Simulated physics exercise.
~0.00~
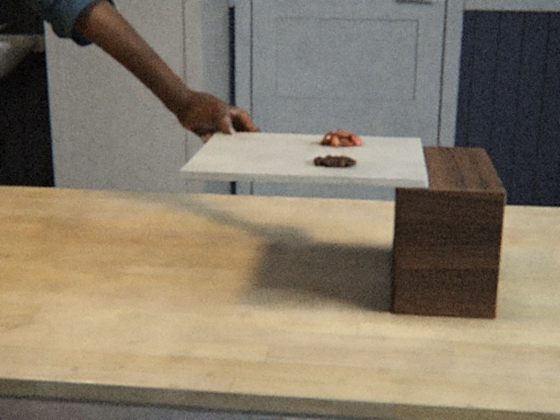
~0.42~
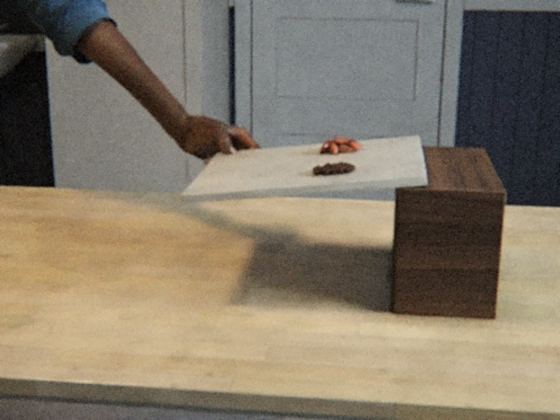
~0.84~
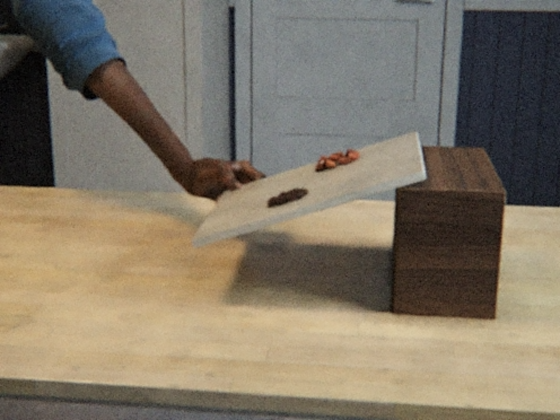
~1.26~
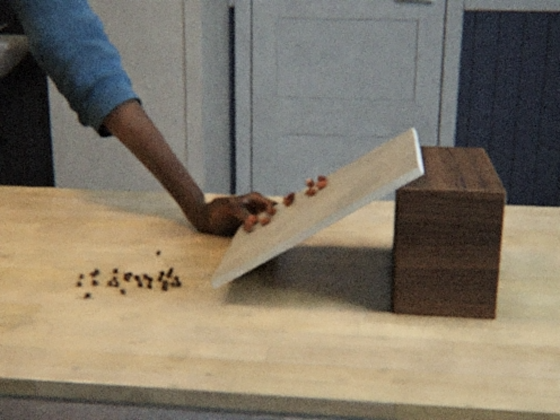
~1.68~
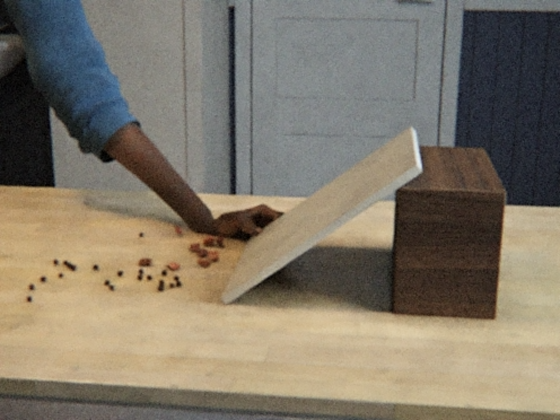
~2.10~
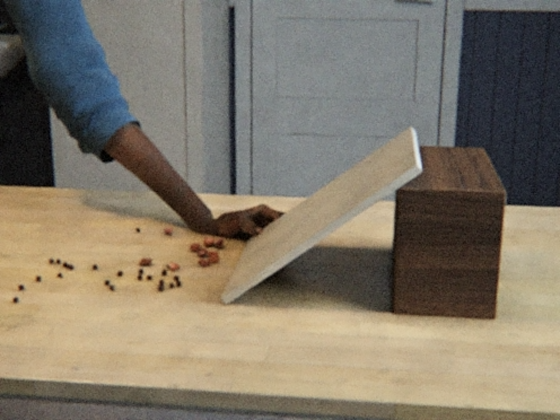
To begin with, a hand at the left holds a pale board level, its right end resting on a dark wooden block, with a small dark pile in front and a reddish pile behind. The hand lowers its end, and the board tilts down to the left. As the slope steepens, the dark pile slides off first and scatters across the wooden table as little round pieces, while the reddish bits start down the board. They then slide off too, stopping near its foot. Finally, the board rests steeply against the block, the dark pieces lying farther out than the reddish ones.
